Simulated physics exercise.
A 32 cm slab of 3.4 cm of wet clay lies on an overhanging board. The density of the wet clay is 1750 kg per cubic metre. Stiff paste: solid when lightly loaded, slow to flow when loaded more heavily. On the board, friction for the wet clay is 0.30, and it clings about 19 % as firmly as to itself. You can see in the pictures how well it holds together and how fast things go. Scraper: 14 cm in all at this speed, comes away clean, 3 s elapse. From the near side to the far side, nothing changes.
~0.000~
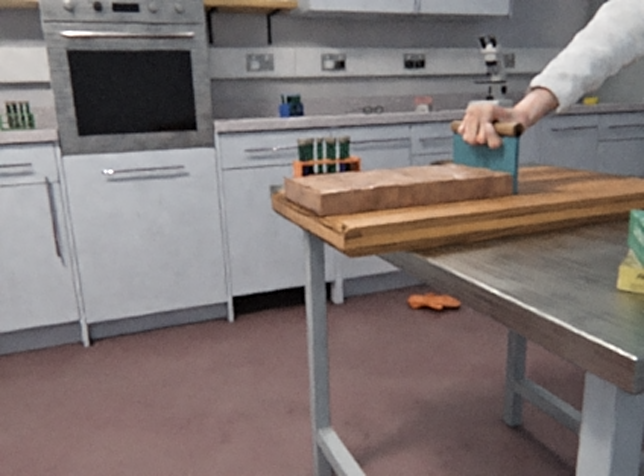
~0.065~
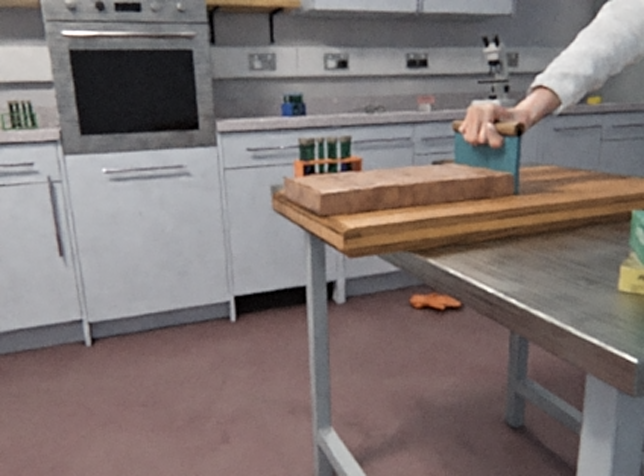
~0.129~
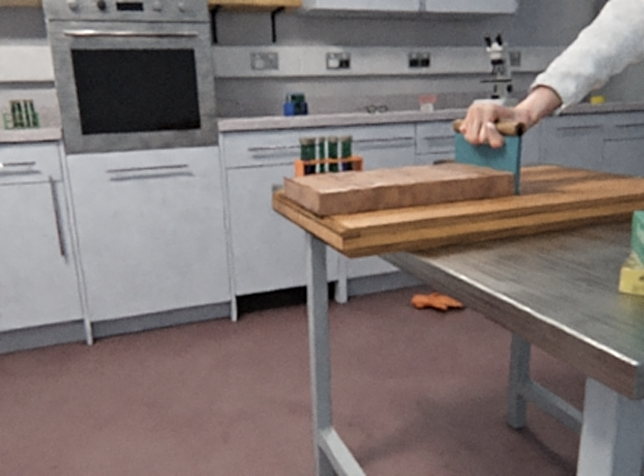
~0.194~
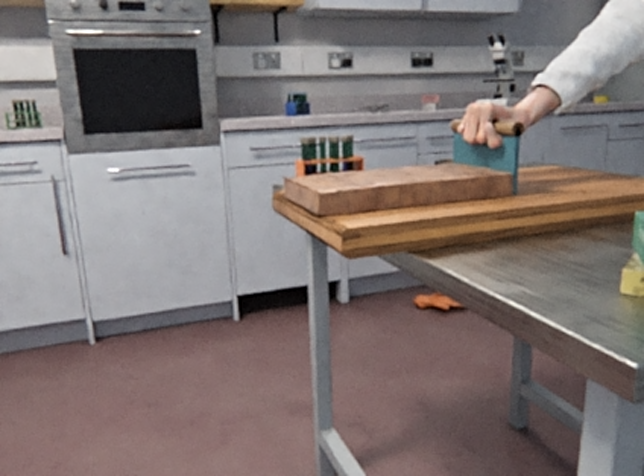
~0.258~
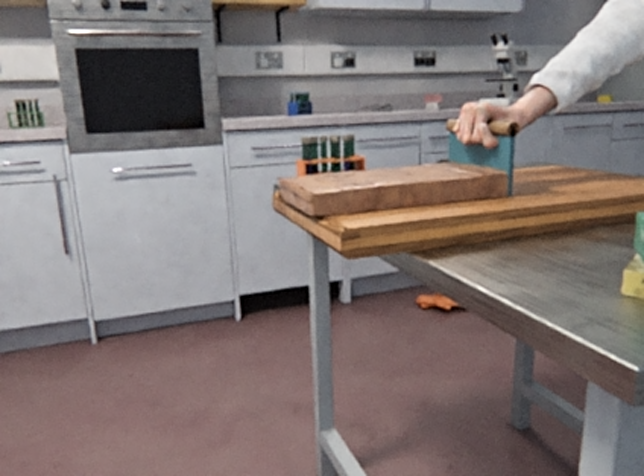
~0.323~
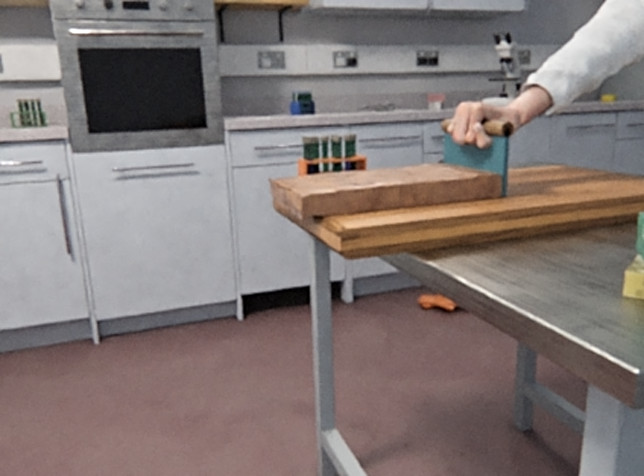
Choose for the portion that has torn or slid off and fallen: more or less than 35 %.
Choice: More.
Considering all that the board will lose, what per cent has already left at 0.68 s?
I'd put it near 70 per cent.
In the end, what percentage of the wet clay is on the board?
Around 60 per cent stays on the board.
By 0.68 s, 71 % lies on the board and 0 % has fallen.
By 1.11 s, 58 % lies on the board and 40 % has fallen.
By 1.53 s, 58 % lies on the board and 40 % has fallen.
By 1.96 s, 58 % lies on the board and 40 % has fallen.
By 3.96 s, at the end, 58 % lies on the board and 40 % has fallen.
